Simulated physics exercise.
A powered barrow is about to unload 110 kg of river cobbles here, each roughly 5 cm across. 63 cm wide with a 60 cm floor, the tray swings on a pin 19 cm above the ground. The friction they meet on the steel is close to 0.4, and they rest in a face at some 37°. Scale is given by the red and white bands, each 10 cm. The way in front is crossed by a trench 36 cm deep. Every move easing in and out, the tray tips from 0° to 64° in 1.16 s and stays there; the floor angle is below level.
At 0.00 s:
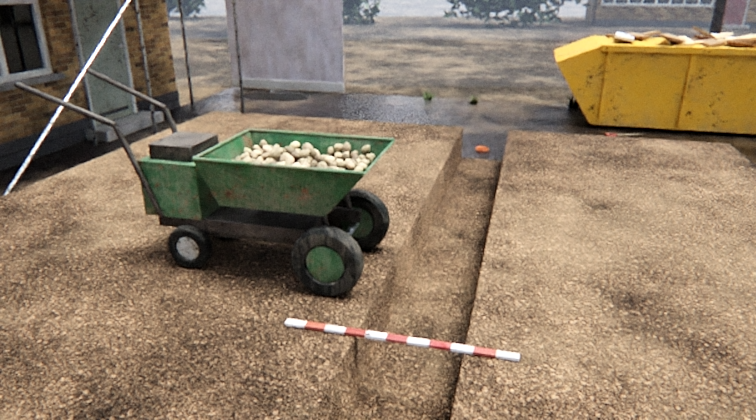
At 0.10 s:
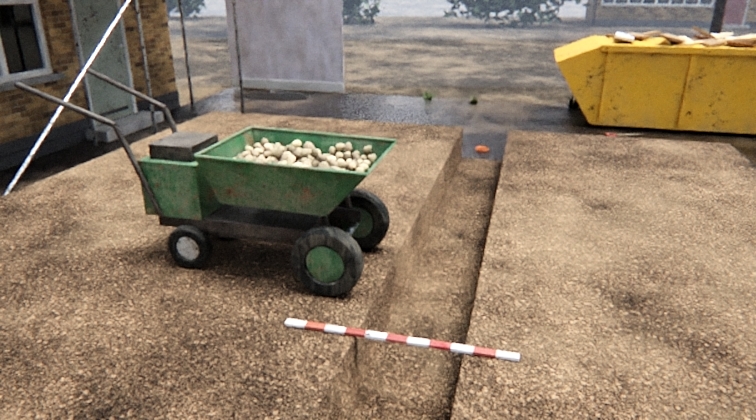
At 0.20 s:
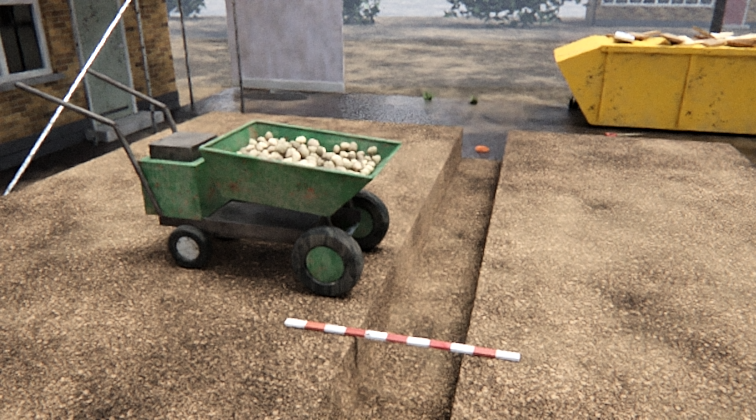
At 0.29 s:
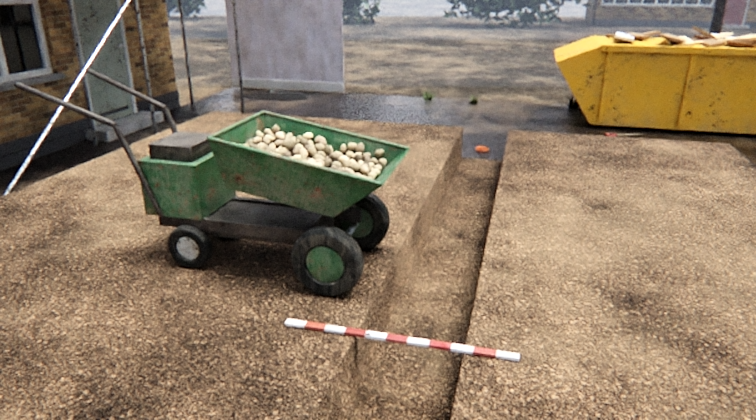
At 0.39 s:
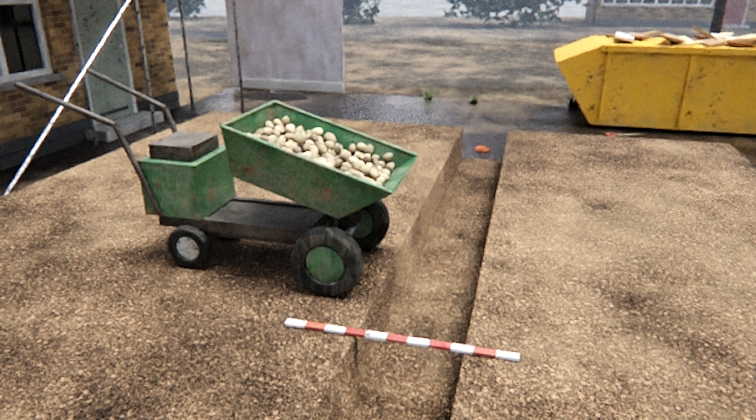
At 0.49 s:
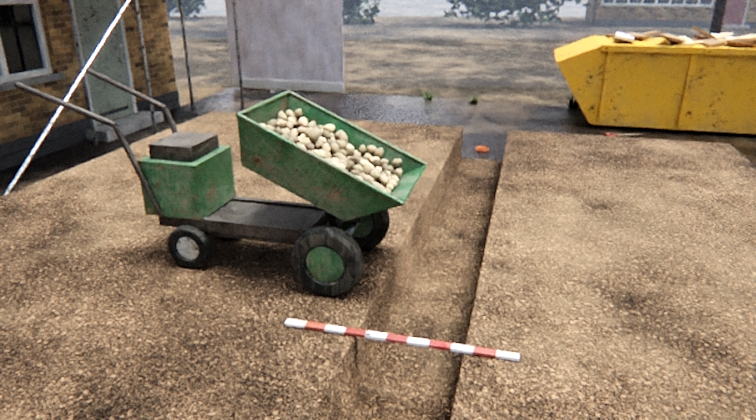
On a gravelly building site, a green powered barrow's tray of pale cobbles tilts steadily toward a trench on the right.
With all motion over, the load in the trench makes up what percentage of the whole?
It makes up about 68 percent of the whole load.
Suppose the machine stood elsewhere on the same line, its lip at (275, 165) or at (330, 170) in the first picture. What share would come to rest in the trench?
First place roughly 85%, second roughly 95%.
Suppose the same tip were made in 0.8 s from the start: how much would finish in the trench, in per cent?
60 %.
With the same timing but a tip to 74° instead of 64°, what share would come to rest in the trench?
It would be close to 65 percent.
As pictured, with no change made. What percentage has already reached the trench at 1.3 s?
At that moment: Approx. 20 %.
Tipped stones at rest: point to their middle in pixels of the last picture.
Middle at around (461, 325), I'd say.
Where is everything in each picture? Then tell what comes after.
Lip at (364, 174), floor tilted 0°, highest stones at (318, 153), in the first frame.
The tray is at 1°, its lip at (366, 175); the top of the load is at (310, 151); the stones move at 0.2 m/s on average, in the second frame.
Lip at (372, 179), floor tilted 5°, highest stones at (285, 147); the stones move at 0.4 m/s on average, in the third frame.
Lip at (381, 184), floor tilted 10°, highest stones at (272, 139); the stones move at 0.5 m/s on average, in the fourth frame.
The tray is at 17°, its lip at (392, 193); the top of the load is at (274, 129); the stones move at 0.6 m/s on average, in the fifth frame.
The tray is at 25°, its lip at (403, 204); the top of the load is at (287, 121); the stones move at 0.7 m/s on average, in the sixth frame.
After 0.9 s the floor is at 54°; 100 % in the tray; the foremost stones are at (422, 228).
After 1.3 s the floor is at 64°; 76 % in the tray, 19 % in the trench, 5 % past the trench; the foremost stones are at (495, 286).
After 1.6 s the floor is at 64°; 36 % in the tray, 34 % in the trench, 30 % past the trench; the foremost stones are at (582, 301).
After 3.6 s the floor is at 64°; 0 % in the tray, 68 % in the trench, 32 % past the trench; the foremost stones are at (681, 317).
